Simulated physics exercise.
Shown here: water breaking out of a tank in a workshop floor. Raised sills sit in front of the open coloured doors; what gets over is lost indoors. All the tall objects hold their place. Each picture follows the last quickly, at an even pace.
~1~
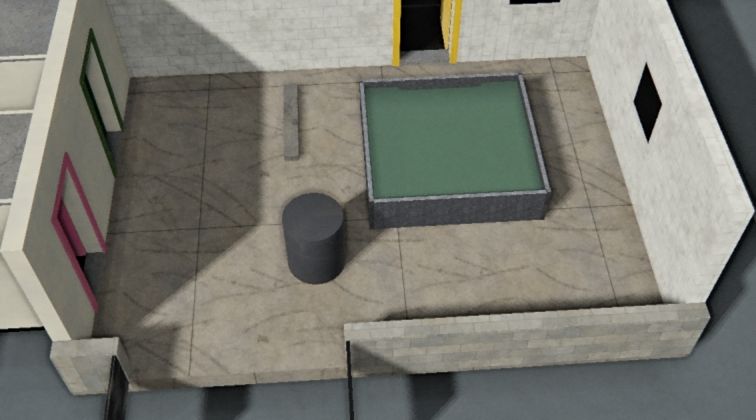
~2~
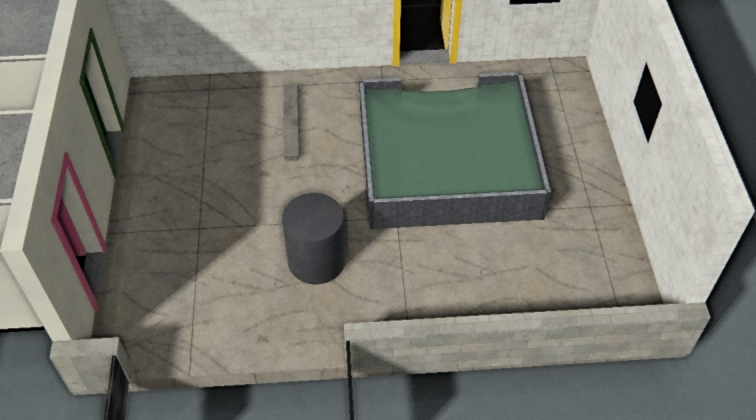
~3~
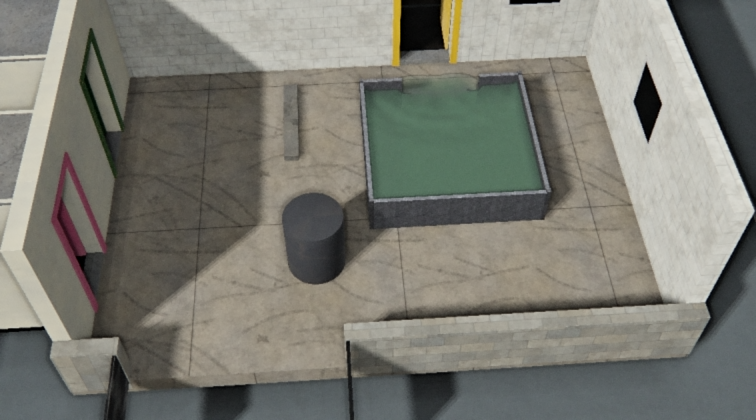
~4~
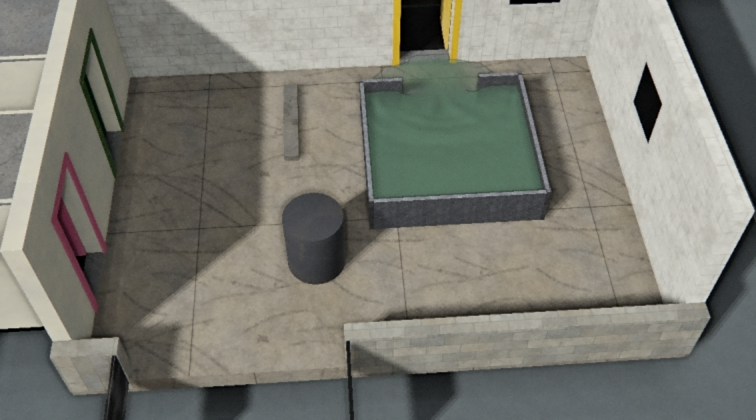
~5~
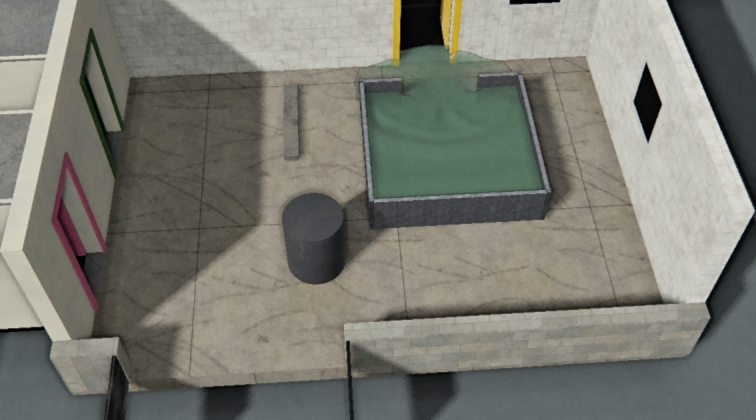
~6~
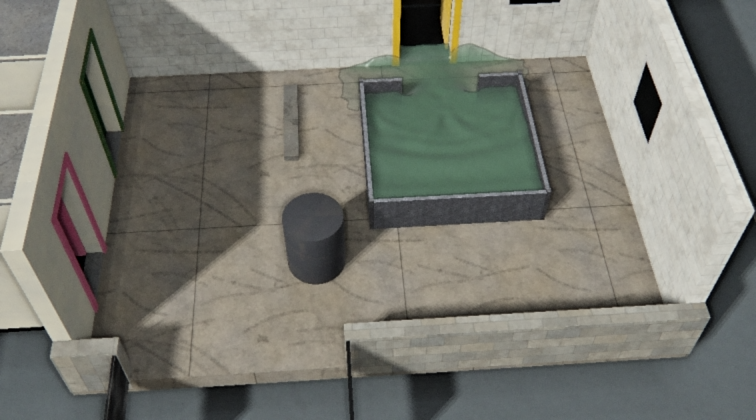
Green water sits still in a rectangular tank, then pours through a gap in its far side, spreading over the floor by the yellow doorway and outward along the back wall, while the dark cylinder stays in place.
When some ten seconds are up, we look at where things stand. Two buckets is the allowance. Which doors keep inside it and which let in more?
The green door will let through no more than two buckets; the pink door will let through no more than two buckets; the yellow door will let through over two buckets.
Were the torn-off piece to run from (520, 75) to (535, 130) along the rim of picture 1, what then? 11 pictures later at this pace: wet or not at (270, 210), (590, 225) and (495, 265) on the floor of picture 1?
Point one not reached; point two reached; point three not reached.
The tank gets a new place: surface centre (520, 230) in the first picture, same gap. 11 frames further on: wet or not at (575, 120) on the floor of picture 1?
Result at that place: Inundated.
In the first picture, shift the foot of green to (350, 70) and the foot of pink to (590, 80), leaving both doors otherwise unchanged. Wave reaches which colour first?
The one to pick is the door marked yellow.
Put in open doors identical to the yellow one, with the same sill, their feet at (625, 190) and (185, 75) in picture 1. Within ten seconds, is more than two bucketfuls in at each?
In turn: Lets less in, holds.
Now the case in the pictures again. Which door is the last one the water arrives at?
The one in pink.
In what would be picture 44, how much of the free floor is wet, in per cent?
Some 65 per cent.
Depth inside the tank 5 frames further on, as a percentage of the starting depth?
About 76 %.
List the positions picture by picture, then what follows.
Still water in the tank at (450, 137), in the first frame.
Water pours out on the tank's far side and has run to a hidden place, in the second frame.
The front is at a hidden place, out from the gap on the tank's far side, in the third frame.
Water pours out on the tank's far side and has run to (392, 67), in the fourth frame.
Water pours out on the tank's far side and has run to (500, 62), in the fifth frame.
Water pours out on the tank's far side and has run to (520, 61), in the sixth frame.
A moment on, water covers 10 % of the floor; the green door not reached, the pink door not reached, the yellow door far over two buckets in.
Next, water covers 20 % of the floor; the green door not reached, the pink door not reached, the yellow door far over two buckets in.
Then, water covers 40 % of the floor; the green door wet at the sill, nothing in, the pink door not reached, the yellow door far over two buckets in.
Later, water covers 65 % of the floor; the green door under two buckets in, the pink door wet at the sill, nothing in, the yellow door far over two buckets in.
In the end, water covers 95 % of the floor; the green door under two buckets in, the pink door wet at the sill, nothing in, the yellow door far over two buckets in.
